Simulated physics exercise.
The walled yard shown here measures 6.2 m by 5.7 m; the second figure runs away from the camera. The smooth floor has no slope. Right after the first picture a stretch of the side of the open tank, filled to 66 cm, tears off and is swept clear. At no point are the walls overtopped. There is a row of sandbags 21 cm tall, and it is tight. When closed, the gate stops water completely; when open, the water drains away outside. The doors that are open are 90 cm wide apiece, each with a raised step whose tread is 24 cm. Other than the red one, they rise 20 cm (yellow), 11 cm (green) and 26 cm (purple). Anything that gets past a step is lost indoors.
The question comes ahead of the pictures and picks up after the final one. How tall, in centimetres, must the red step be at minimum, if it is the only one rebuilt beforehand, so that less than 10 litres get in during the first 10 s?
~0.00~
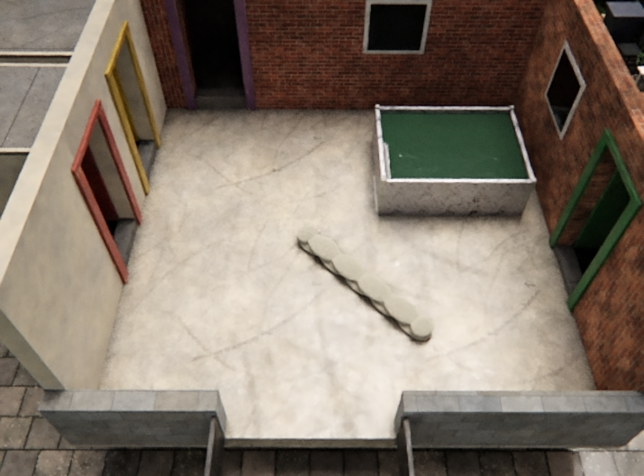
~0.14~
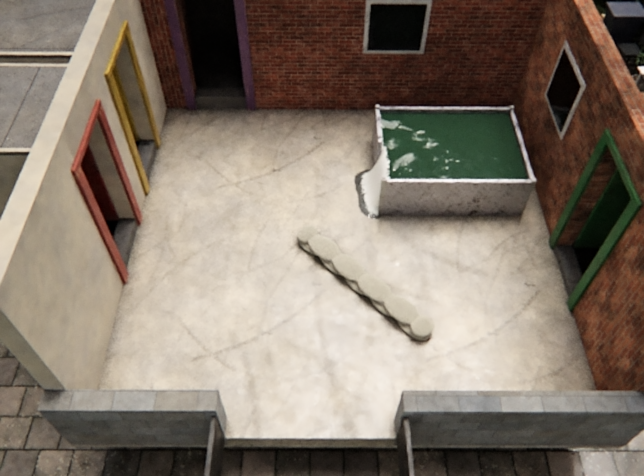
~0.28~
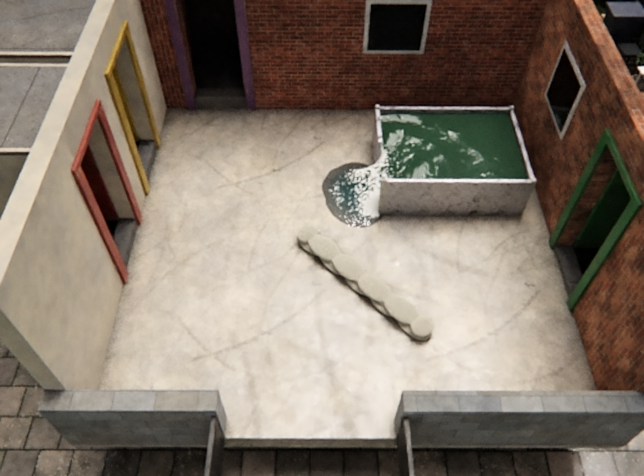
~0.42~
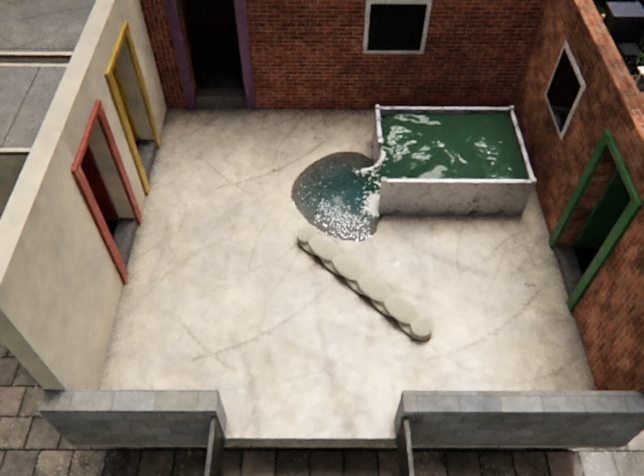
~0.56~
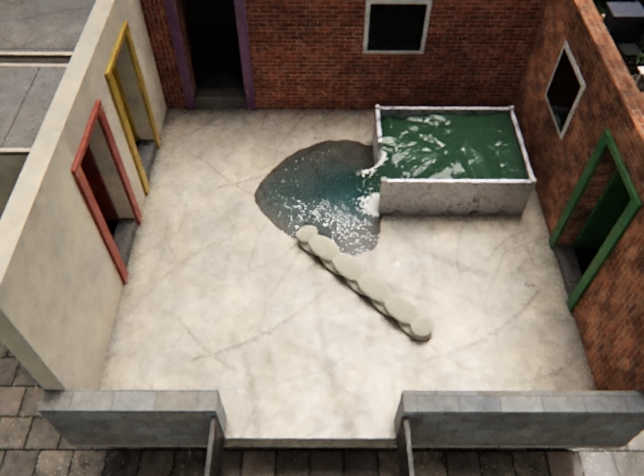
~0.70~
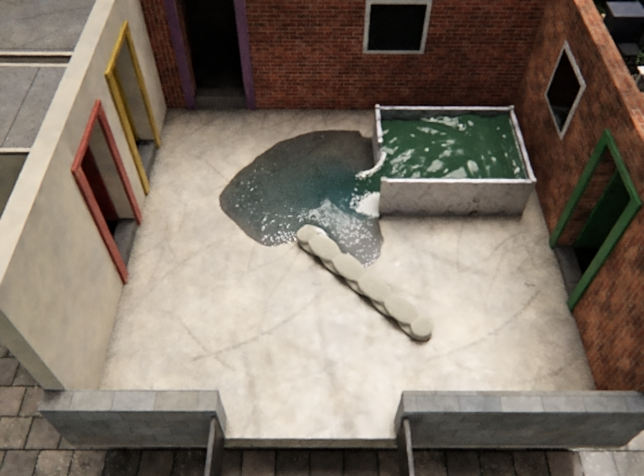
It needs to be at least 19 cm tall.
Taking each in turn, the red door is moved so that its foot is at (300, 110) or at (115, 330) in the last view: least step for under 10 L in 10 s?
About 6.5 cm, then about 7.0 cm.
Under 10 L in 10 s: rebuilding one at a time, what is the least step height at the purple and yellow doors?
Some 12.5 cm for purple, some 17 cm for yellow.
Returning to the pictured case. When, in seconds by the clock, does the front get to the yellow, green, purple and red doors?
Yellow 1.2 seconds, green 3.4 seconds, purple 1.6 seconds, red 1.3 seconds.
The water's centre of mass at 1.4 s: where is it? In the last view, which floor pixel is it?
The water is centred near (395, 182).
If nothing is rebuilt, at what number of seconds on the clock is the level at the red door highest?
At roughly 2.2 s.
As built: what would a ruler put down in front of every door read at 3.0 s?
Lab note, depth in cm: Yellow 18; green 0; purple 15; red 19.
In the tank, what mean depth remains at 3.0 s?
On average, around 33 cm.
After 1.4 s water covers 30 % of the floor, deepest (37 cm) near (375, 196); 8 cm at the red door, 0 litres in over its 17 cm step.
After 3.0 s water covers 50 % of the floor, deepest (24 cm) near (160, 140); 19 cm at the red door, 15 litres in over its 17 cm step.
After 10.0 s water covers 90 % of the floor, deepest (10 cm) near (91, 417); 9 cm at the red door, 18 litres in over its 17 cm step.
At the red door as built, the water arrived by 1.3 s and peaked near 23 cm at 2.2 s.
With a step of 15.5 cm, 28 litres would have come in within the 10 s; with 21 cm, 4 litres. So under 10 litres takes about 19 cm.
